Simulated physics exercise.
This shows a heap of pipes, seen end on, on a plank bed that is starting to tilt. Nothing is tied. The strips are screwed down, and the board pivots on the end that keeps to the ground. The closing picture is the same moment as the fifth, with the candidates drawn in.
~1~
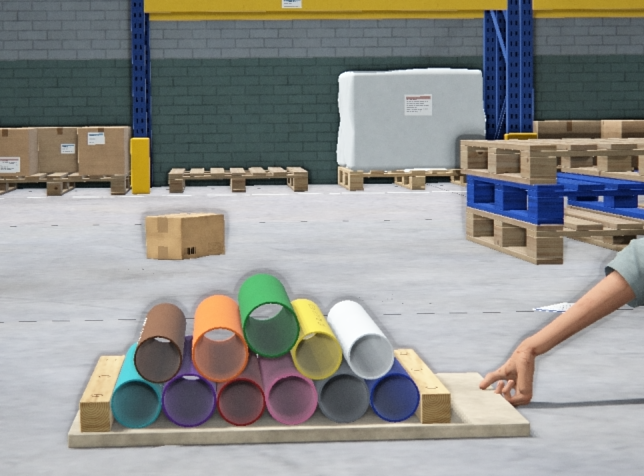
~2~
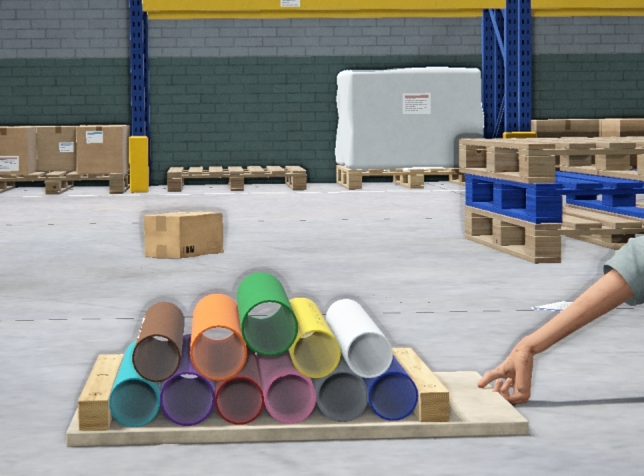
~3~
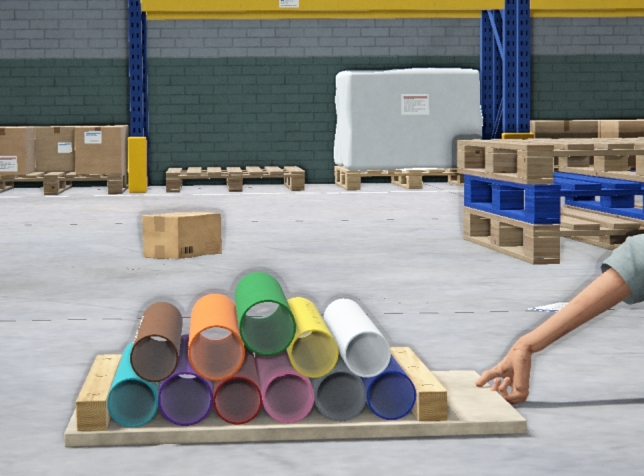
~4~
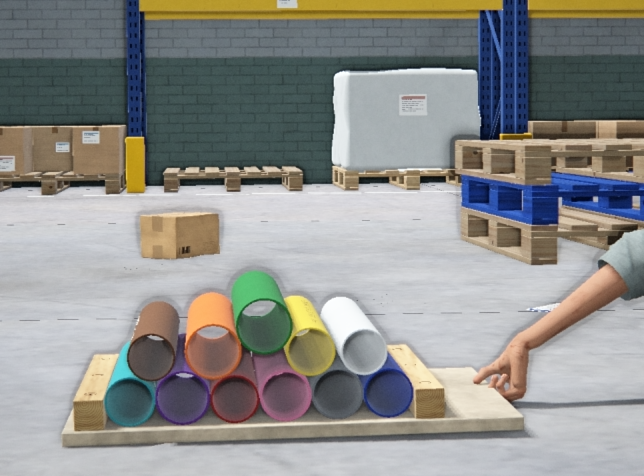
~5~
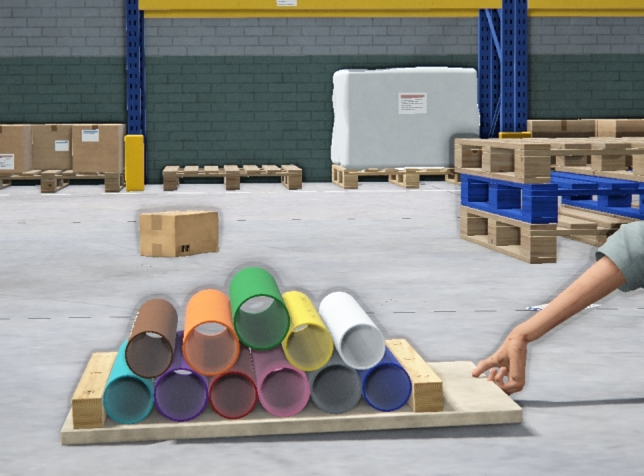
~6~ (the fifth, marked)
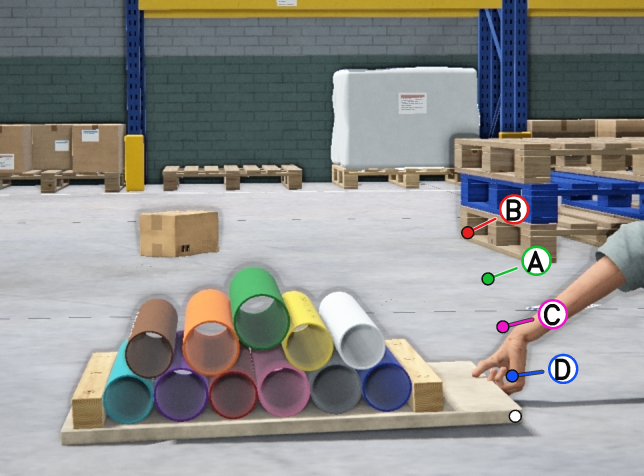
Colourful stacked pipes stay heaped on a board as a hand barely raises its right end.
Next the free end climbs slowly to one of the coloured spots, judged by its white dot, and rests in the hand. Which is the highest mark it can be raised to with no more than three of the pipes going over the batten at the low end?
It can be raised to B.
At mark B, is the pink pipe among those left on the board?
The pink pipe: Yes.
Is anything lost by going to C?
No.
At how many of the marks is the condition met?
Four of the four.
On the marked copy, A at (488, 279); B at (468, 233); C at (503, 327); D at (512, 376); the white dot at (515, 416).
With B. Early on, board at 17°.
Further on, board at 26°.
At the end, board at 26°, three over the low batten (orange, brown, green).
As for the rest, A none over the low batten; C none over the low batten; D none over the low batten.
